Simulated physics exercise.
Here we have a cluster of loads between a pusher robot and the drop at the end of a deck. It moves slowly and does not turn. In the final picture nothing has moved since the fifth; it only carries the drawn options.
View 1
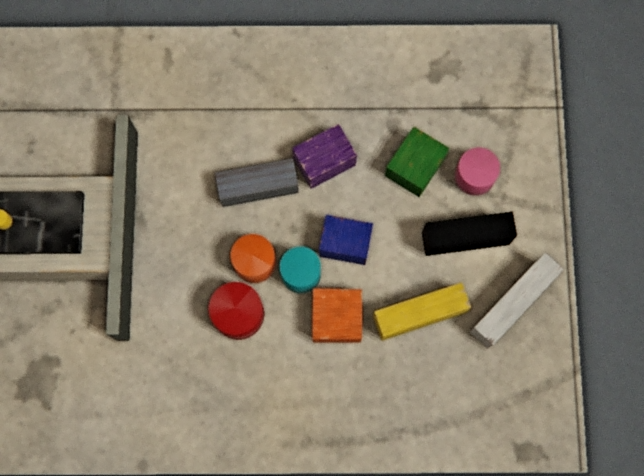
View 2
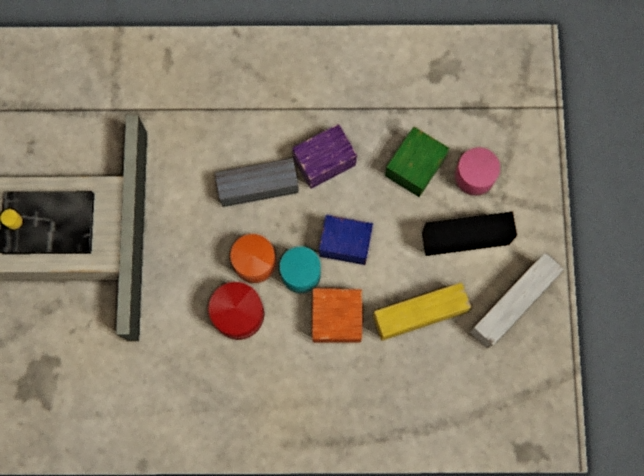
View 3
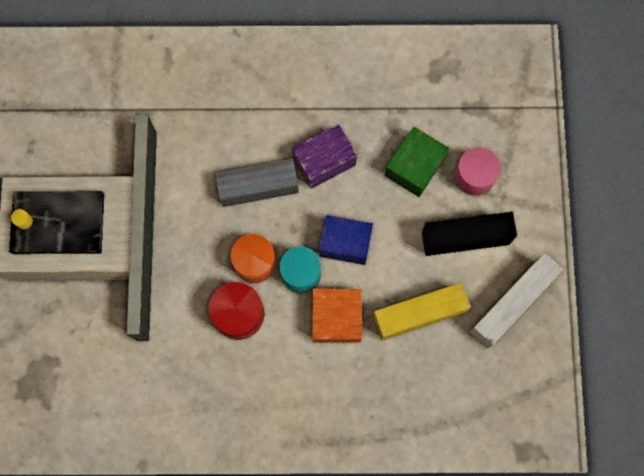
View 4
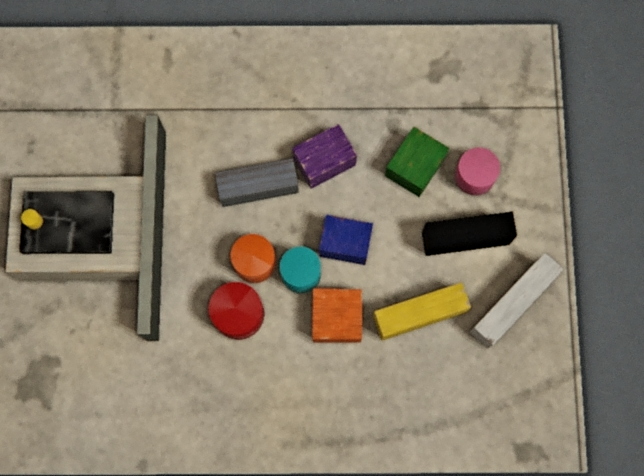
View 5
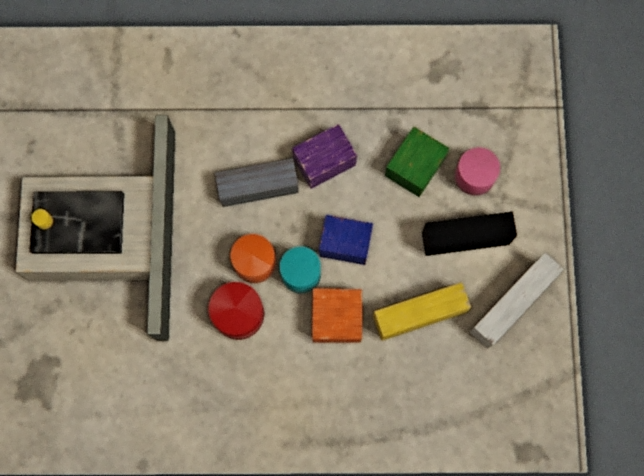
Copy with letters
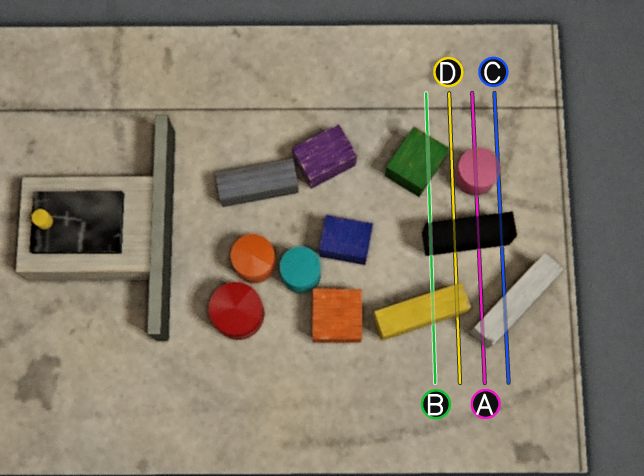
Pusher robot with a wide front plate creeping right across a stained deck toward a cluster of motionless coloured blocks and canisters.
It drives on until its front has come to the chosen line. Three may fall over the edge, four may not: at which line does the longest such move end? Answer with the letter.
C is the last line within the limit.
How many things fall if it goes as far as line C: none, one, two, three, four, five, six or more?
In all, three.
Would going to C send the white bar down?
Yes.
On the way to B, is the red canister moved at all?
By then, yes.
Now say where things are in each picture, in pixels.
In the first picture, green crate (416, 162); pink canister (477, 172); red canister (237, 311).
In the second picture, robot (54, 222); white bar (517, 301).
In the third picture, robot (64, 222); yellow bar (422, 312).
In the fourth picture, robot (74, 222); purple crate (325, 157).
In the fifth picture, robot (84, 222); orange canister (254, 259); turquoise canister (301, 270); grey stick (257, 183).
On the copy, A at (478, 233); B at (431, 233); C at (501, 233); D at (454, 233).
On C. First, robot (208, 221); yellow bar (438, 313); orange crate (365, 324).
Then, robot (333, 221); white bar (535, 306); pink canister (507, 172).
Finally, robot (431, 220); white bar over the edge; black stick over the edge; three fallen.
By contrast, A is within the limit but short; B is within the limit but short; D is within the limit but short.
